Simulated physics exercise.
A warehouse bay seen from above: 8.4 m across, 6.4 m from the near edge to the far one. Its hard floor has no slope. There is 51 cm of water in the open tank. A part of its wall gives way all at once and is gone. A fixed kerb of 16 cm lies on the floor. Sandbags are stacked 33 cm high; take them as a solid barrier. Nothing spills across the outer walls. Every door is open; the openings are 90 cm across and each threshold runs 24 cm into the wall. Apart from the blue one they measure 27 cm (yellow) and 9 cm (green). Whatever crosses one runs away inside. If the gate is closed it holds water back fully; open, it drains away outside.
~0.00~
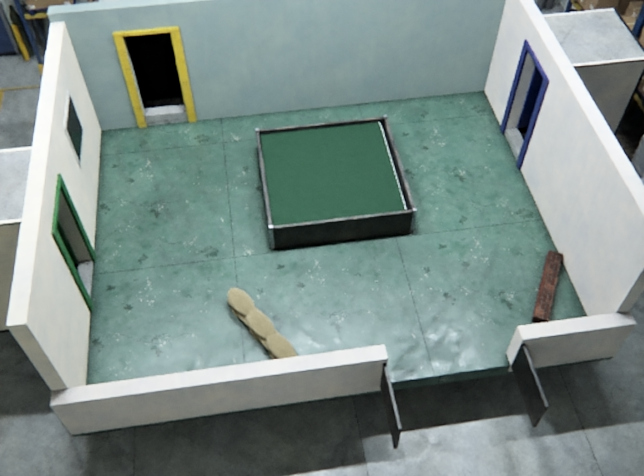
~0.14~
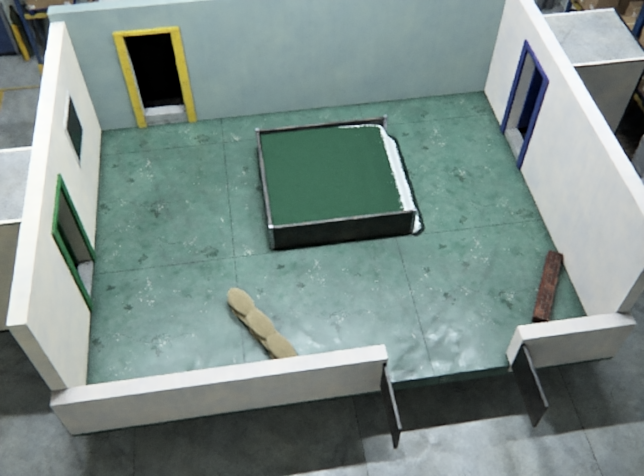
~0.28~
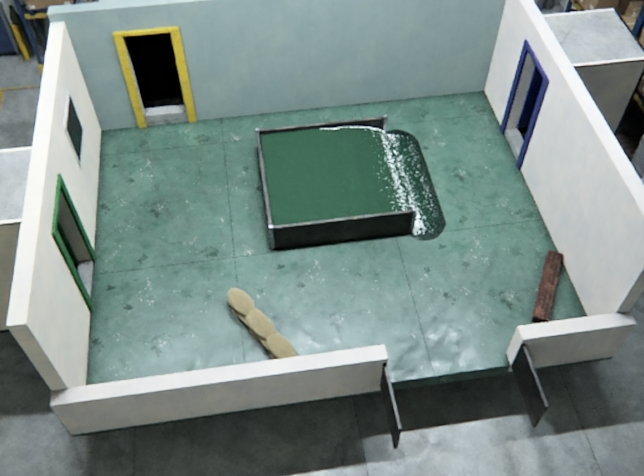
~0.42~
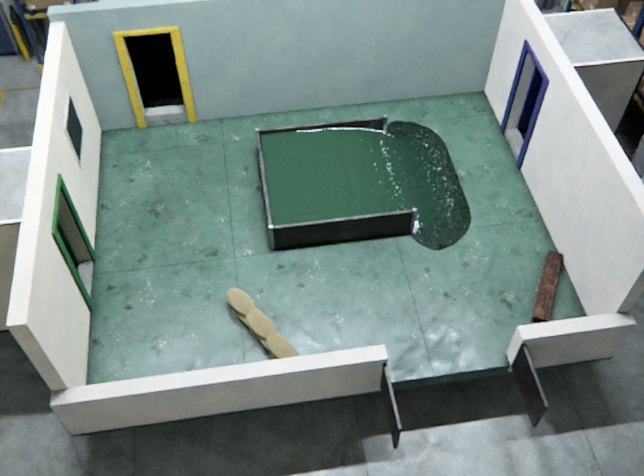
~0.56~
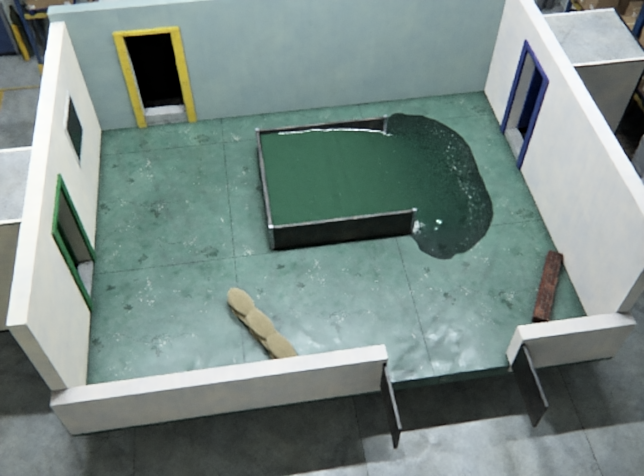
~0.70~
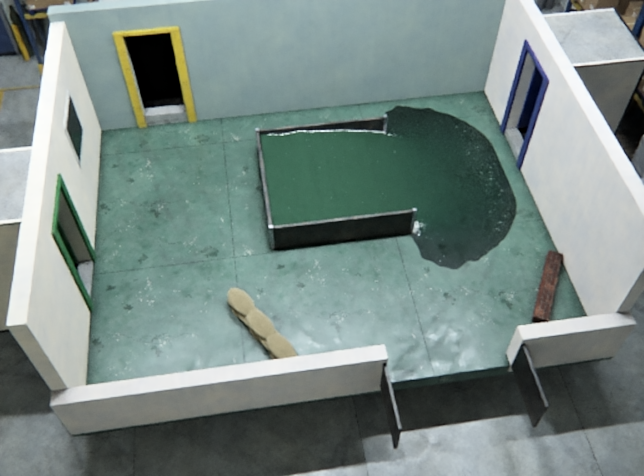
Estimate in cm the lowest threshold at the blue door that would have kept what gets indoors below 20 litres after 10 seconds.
Close to 27 cm is just enough.
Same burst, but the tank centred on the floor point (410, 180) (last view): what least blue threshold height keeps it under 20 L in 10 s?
Some 34 cm.
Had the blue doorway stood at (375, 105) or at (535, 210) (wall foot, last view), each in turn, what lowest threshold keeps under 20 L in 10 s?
Roughly 8.0 and 24 cm.
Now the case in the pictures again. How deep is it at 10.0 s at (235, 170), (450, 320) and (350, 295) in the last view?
In that order: 1, 5 and 2 cm.
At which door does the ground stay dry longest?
The green one.
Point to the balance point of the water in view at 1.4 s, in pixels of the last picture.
Around (377, 185).
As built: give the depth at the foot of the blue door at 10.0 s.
About 6.0 cm.
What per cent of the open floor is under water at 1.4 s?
Some 25 per cent of it.
After 1.4 s water covers 25 % of the floor, deepest (34 cm) near (518, 176); 30 cm at the blue door, 12 litres in over its 17 cm threshold.
After 3.0 s water covers 30 % of the floor, deepest (34 cm) near (481, 93); 29 cm at the blue door, 113 litres in over its 17 cm threshold.
After 10.0 s water covers 85 % of the floor, deepest (10 cm) near (561, 270); 6 cm at the blue door, 160 litres in over its 17 cm threshold.
At the blue door as built, the water arrived by 0.9 s and peaked near 33 cm at 2.2 s.
Run again over the same 10 s with other heights there, 46 litres in over 24 cm, 1 litre over 32 cm. The limit of 20 litres is kept from about 27 cm up.
